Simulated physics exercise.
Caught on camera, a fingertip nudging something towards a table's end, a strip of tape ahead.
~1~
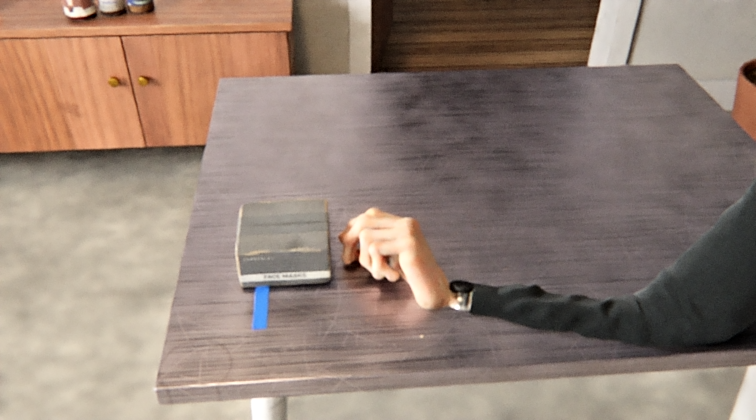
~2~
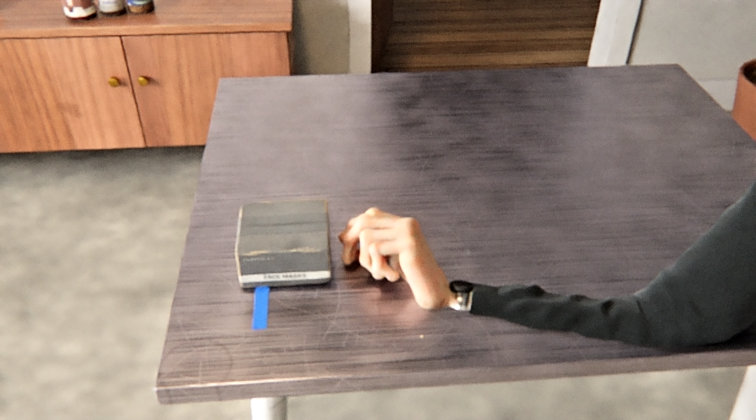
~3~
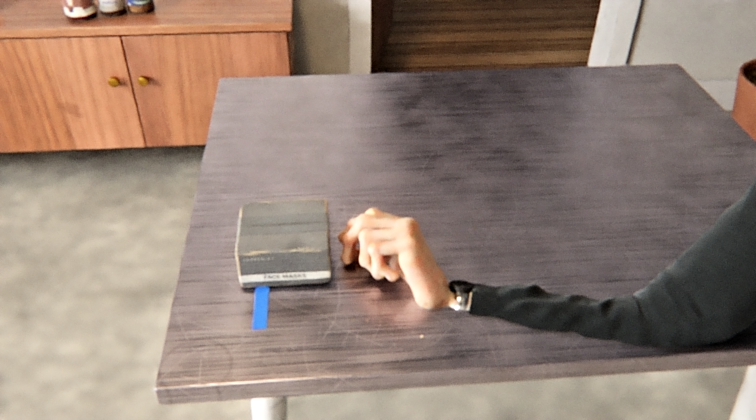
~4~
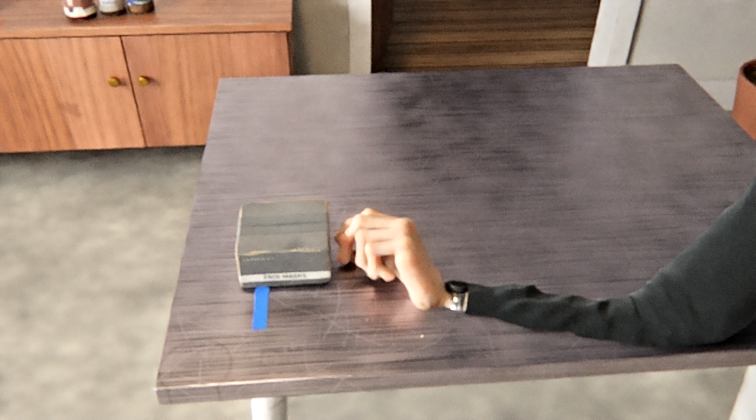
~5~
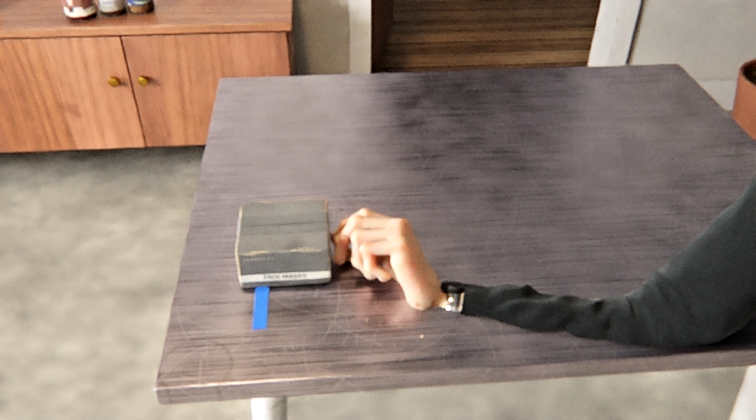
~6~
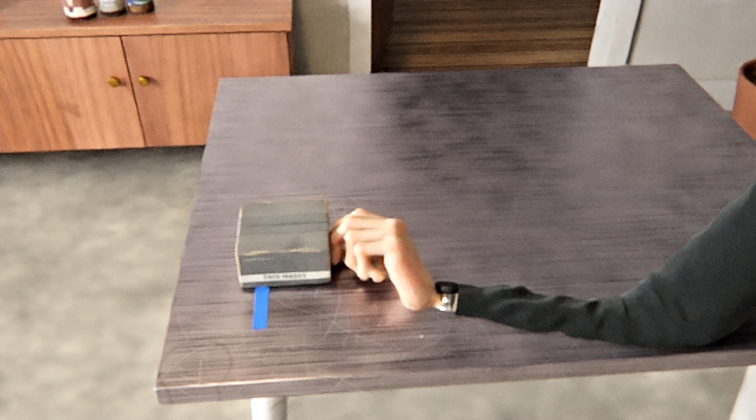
A grey box sat still near the left end of a dark table, above a strip of blue tape, while a hand in a dark sleeve edged slightly left until its fingers reached the box's side.
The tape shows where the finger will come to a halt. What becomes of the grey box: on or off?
As it turns out, the grey box stays on the table.
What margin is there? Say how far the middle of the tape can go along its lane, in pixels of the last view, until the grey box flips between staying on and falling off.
Some 32 pixels, left.
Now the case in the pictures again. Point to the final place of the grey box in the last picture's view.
Around (211, 245).
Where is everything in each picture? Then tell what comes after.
Grey box (285, 241), in the first picture.
Grey box (285, 242), in the second picture.
Grey box (285, 242), in the third picture.
Grey box (285, 242), in the fourth picture.
Grey box (285, 242), in the fifth picture.
Grey box (285, 242), in the sixth picture.
Then, 0.46 s past the last view, grey box travelled a little near (257, 243).
Finally, the grey box remains on top, near (211, 245).
